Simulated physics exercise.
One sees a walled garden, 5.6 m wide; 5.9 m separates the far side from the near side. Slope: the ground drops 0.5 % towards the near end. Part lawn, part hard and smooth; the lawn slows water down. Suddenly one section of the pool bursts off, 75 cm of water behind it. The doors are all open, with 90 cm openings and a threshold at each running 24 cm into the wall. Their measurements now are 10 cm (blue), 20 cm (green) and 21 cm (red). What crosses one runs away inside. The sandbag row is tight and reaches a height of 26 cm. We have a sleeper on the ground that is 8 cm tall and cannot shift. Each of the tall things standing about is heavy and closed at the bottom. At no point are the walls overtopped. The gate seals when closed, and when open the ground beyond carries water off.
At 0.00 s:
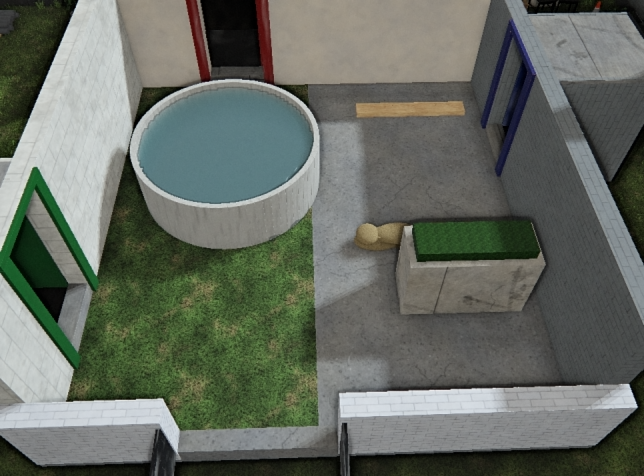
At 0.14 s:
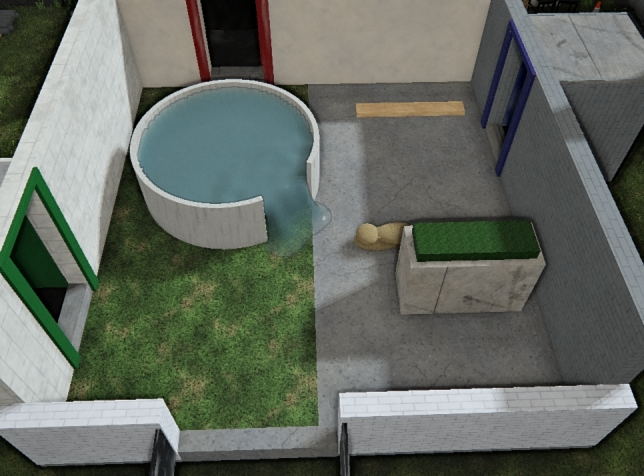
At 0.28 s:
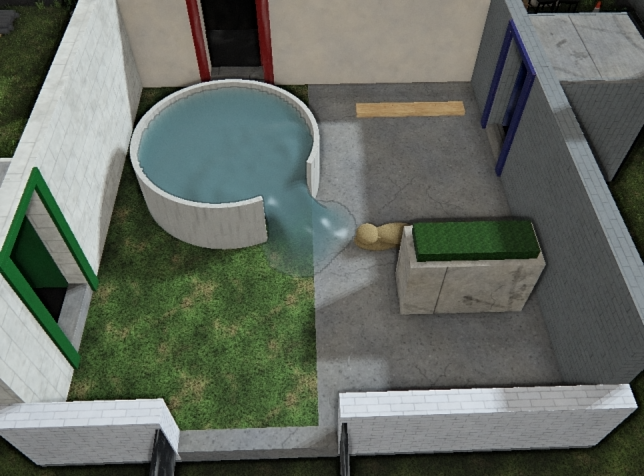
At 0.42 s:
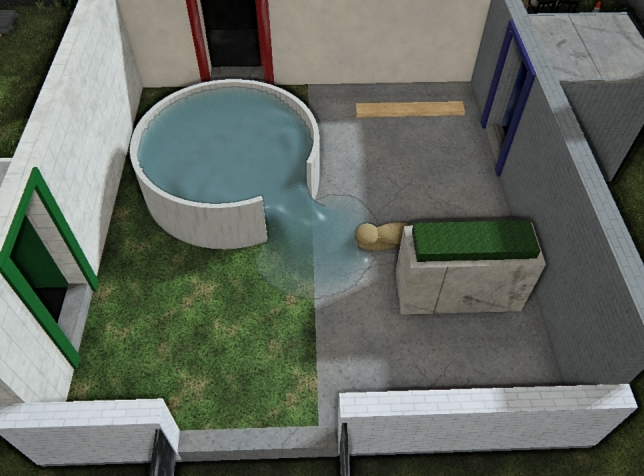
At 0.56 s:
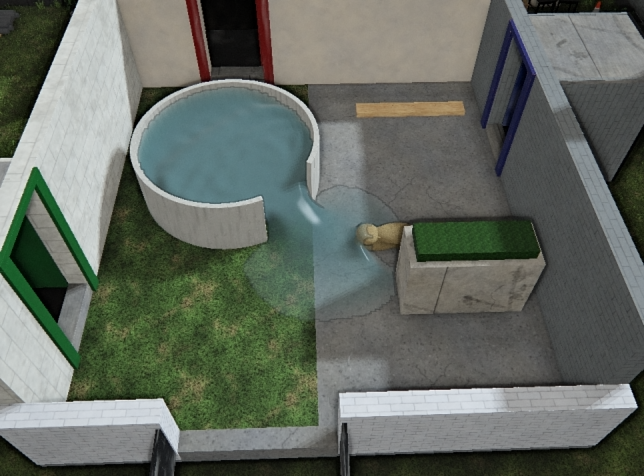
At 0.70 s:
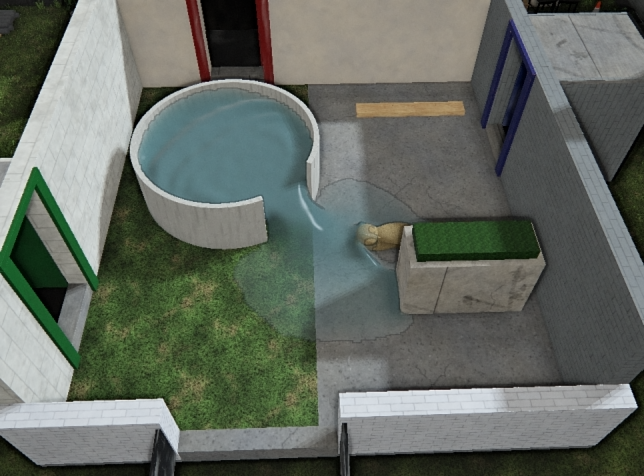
A round pool in a walled yard bursts open and water spreads over grass and paving.
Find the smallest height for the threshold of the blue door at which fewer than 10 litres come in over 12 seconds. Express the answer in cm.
The smallest such height is near 9.5 cm.
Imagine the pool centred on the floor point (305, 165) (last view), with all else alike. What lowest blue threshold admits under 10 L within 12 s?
Roughly 15 centimetres.
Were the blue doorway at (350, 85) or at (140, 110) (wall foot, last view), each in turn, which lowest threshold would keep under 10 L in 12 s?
Roughly 5.5 cm for the first and 7.0 cm for the second.
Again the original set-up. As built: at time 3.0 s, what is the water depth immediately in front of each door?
In cm: Blue 10, green 0, red 0.
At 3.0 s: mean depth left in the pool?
Roughly 41 cm on average.
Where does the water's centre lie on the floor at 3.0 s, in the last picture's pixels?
Look at about (311, 229) in the last view.
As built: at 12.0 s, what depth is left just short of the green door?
The depth there is around 7.0 cm.
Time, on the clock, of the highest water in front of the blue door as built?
Crest at t of about 2.2 s.
After 1.4 s water covers 30 % of the floor, deepest (42 cm) near (293, 231); it has not reached the blue door.
After 3.0 s water covers 50 % of the floor, deepest (35 cm) near (539, 303); 10 cm at the blue door, 4 litres in over its 10 cm threshold.
After 12.0 s water covers 95 % of the floor, deepest (12 cm) near (361, 423); 8 cm at the blue door, 8 litres in over its 10 cm threshold.
At the blue door as built, the water arrived by 1.9 s and peaked near 12 cm at 2.2 s.
With a threshold of 7.5 cm, 27 litres would have come in within the 12 s; with 12 cm, 3 litres. So under 10 litres takes about 9.5 cm.
